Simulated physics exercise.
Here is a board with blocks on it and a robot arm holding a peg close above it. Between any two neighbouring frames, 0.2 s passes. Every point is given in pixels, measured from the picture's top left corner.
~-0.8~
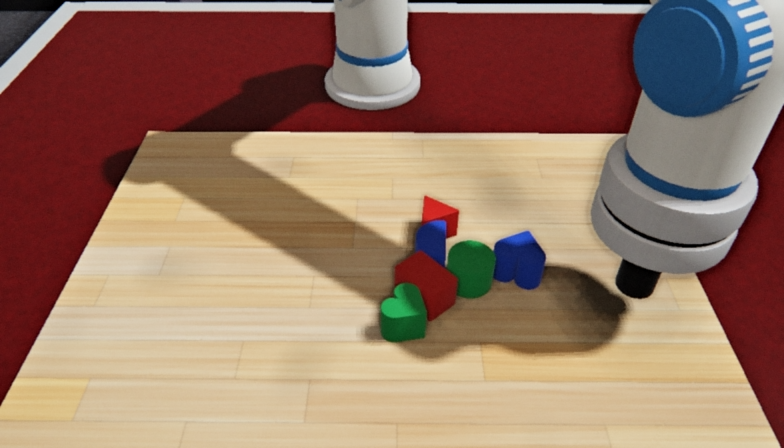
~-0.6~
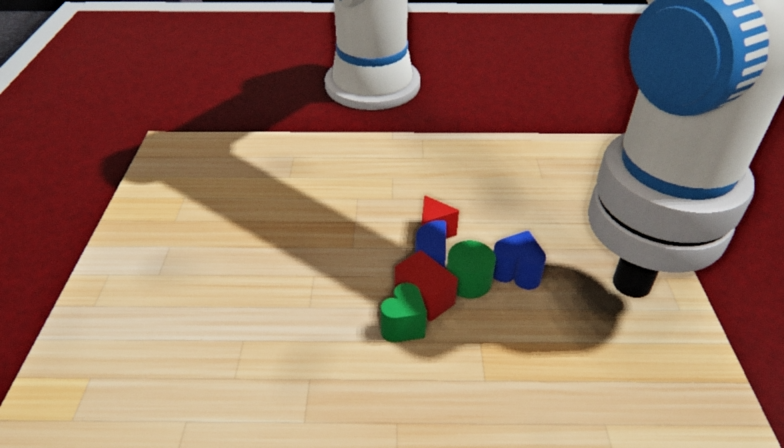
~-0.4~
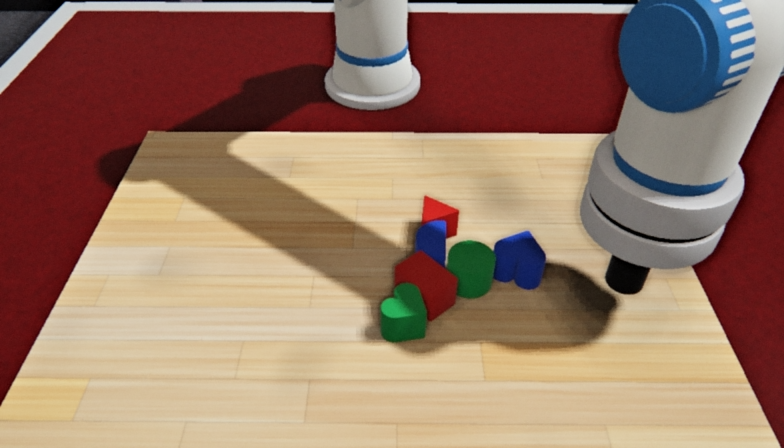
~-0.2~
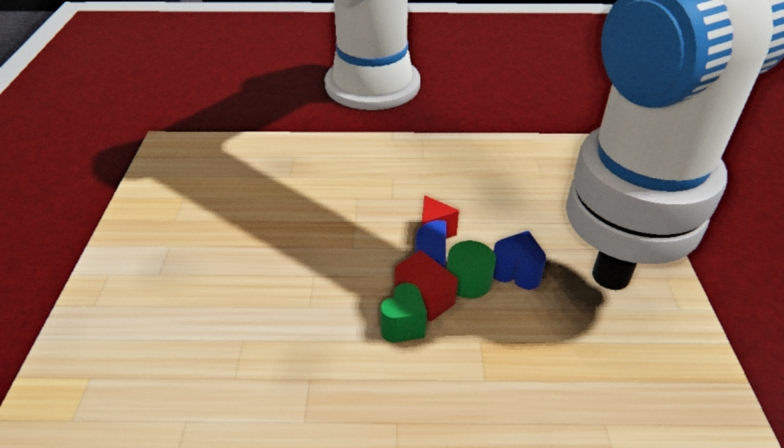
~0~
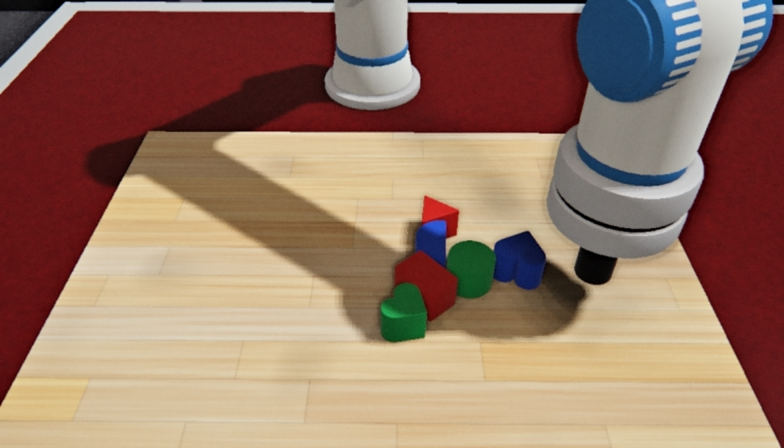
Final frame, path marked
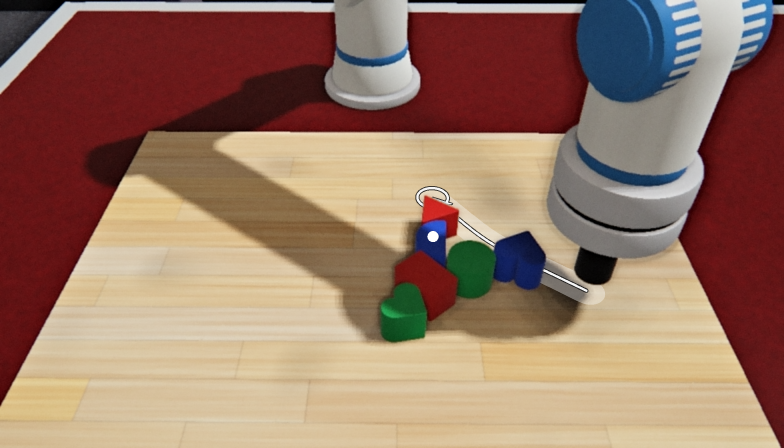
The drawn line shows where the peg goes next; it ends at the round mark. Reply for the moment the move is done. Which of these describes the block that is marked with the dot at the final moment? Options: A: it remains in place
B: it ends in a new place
(B)
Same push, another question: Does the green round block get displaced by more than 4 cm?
The answer is no.
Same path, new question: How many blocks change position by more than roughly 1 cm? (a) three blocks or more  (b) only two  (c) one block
a
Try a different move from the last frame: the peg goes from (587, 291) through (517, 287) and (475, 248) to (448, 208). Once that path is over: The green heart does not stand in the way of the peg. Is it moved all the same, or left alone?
Well, the green heart holds its place.
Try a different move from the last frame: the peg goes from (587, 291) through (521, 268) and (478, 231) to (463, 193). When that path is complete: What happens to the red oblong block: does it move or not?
That one stays where it is.
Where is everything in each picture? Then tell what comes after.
Peg tip (634, 286); block tops, blue D-shaped block (433, 237); red triangular piece (436, 209); green round block (472, 256); blue heart (522, 247), in the first picture.
Peg (631, 285); blocks unchanged, in the second picture.
Peg (624, 282); blocks unchanged, in the third picture.
Peg (611, 277); blocks unchanged, in the fourth picture.
Peg (593, 272); blue D-shaped block (433, 237); red triangular piece (436, 209); green round block (472, 256); blue heart (522, 247), in the fifth picture.
Path on the board, from (587, 291) over (524, 261) and (472, 230) to (433, 198); the dot is on the blue D-shaped block.
What follows on the original path. One third of the way, peg (528, 242); blue D-shaped block (425, 236), turned 30° clockwise; green round block (454, 253); blue heart (492, 236).
Two thirds of the way, peg (474, 211); blue D-shaped block (410, 235); red triangular piece (429, 204); green round block (452, 253); blue heart (449, 220).
At the end, peg (434, 180); blue D-shaped block (410, 235); red triangular piece (420, 200), turned 45° anticlockwise; green round block (452, 253); blue heart (448, 220), turned 15° anticlockwise.
